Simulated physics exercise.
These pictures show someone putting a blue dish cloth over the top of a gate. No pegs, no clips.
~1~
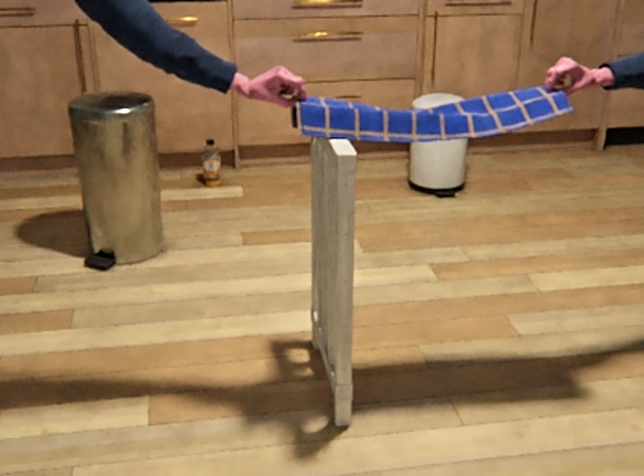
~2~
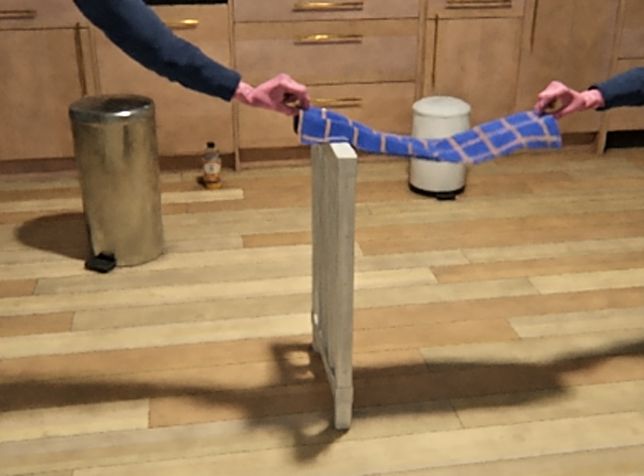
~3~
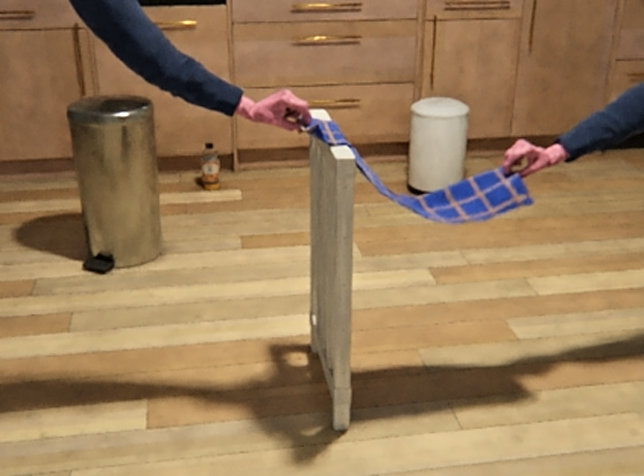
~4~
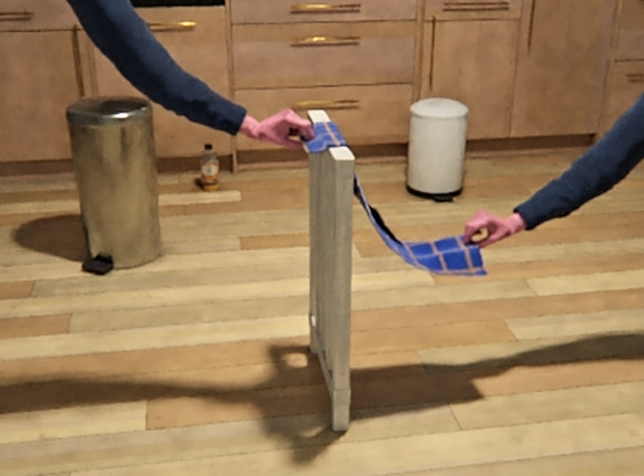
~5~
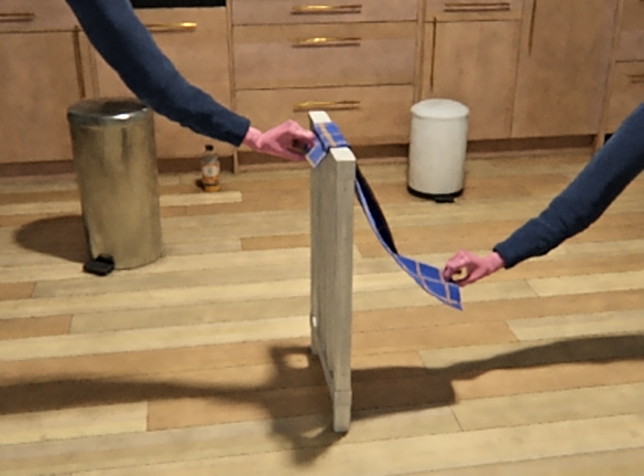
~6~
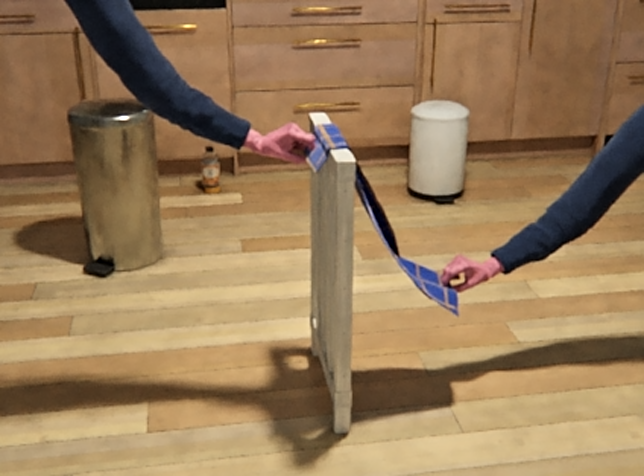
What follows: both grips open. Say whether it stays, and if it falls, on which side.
The blue dish cloth runs off to the right.
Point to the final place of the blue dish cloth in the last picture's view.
Near (370, 385).
Then, 0.28 s past the final frame, dish cloth sliding right.
Then, 0.52 s past the final frame, dish cloth clear of the top and falling near (364, 361).
Then, 0.84 s past the final frame, dish cloth in a heap on the floor near (371, 385).
When it is over, dish cloth in a heap on the floor near (371, 385). The blue dish cloth goes down on the right side.
